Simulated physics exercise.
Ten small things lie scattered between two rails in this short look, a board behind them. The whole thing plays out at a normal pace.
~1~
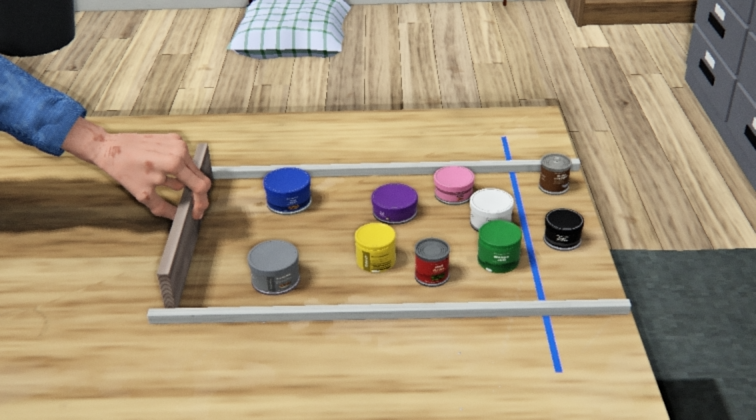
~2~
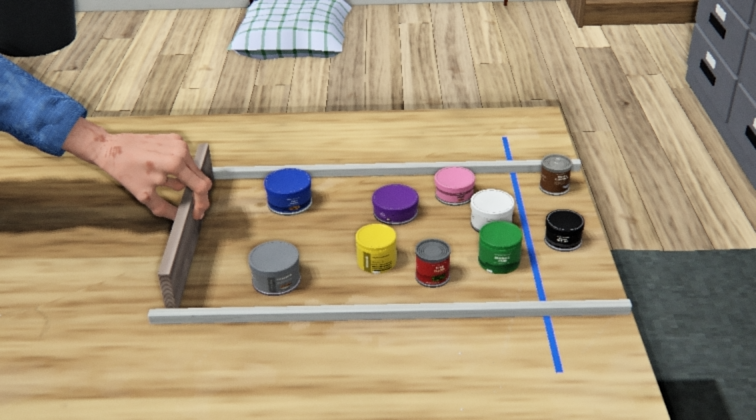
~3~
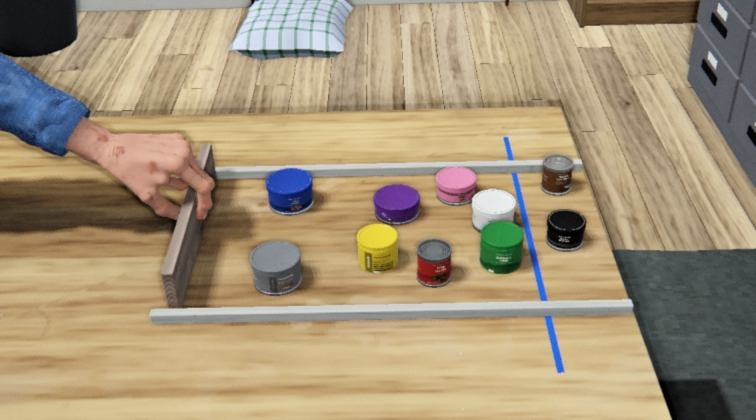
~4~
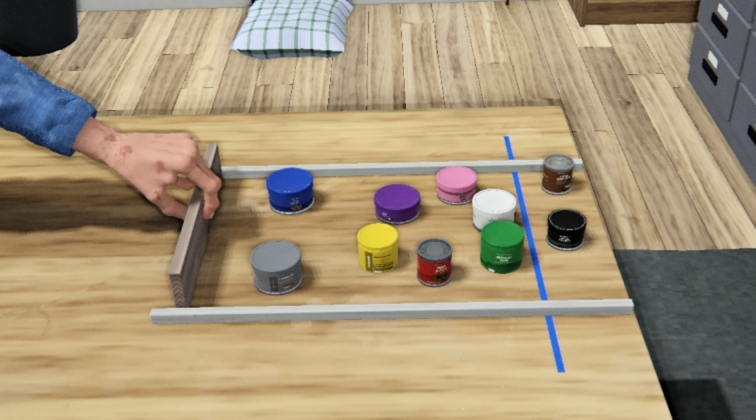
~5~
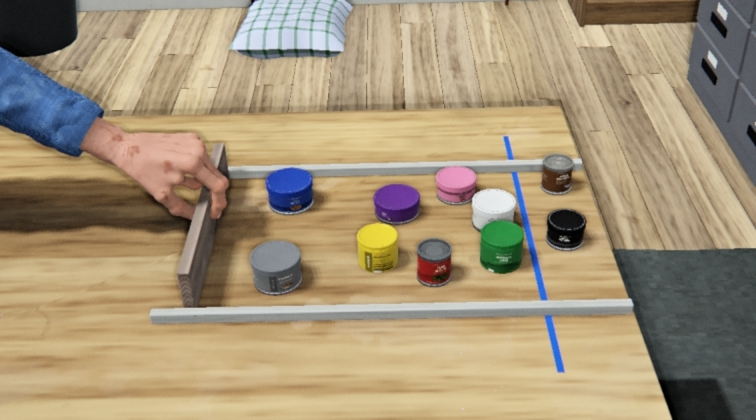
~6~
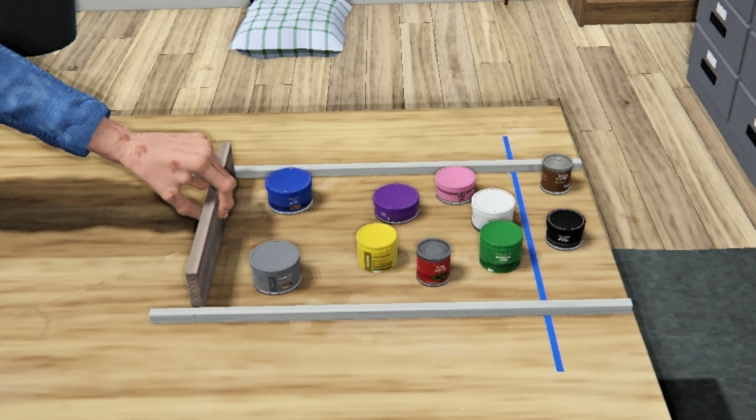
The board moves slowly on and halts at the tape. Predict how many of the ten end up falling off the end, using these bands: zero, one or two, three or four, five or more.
The tally of drops is under three, yet not nought.
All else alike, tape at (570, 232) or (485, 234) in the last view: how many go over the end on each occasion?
Floor count: 6; 0.
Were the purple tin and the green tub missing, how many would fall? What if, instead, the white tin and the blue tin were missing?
Fallen: 1 in the first try, 0 in the other.
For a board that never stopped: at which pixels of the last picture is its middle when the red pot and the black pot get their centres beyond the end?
(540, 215) and (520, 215), more or less.
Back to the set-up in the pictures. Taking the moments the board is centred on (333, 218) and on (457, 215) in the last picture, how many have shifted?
First position 4; second position 8.
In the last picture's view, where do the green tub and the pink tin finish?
The green tub finishes at (591, 244); the pink tin finishes at (577, 174).
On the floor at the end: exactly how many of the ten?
All told, 2.
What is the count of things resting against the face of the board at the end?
In contact: 4.
Soon after, none off yet; brown tin at rest near (556, 174); black pot at rest near (565, 230); green tub at rest near (501, 247).
After that, none off yet; brown tin at rest near (556, 174); black pot at rest near (565, 230); green tub displaced a little near (514, 243).
In the end, the number that fall off is one or two; gone, black pot and brown tin.
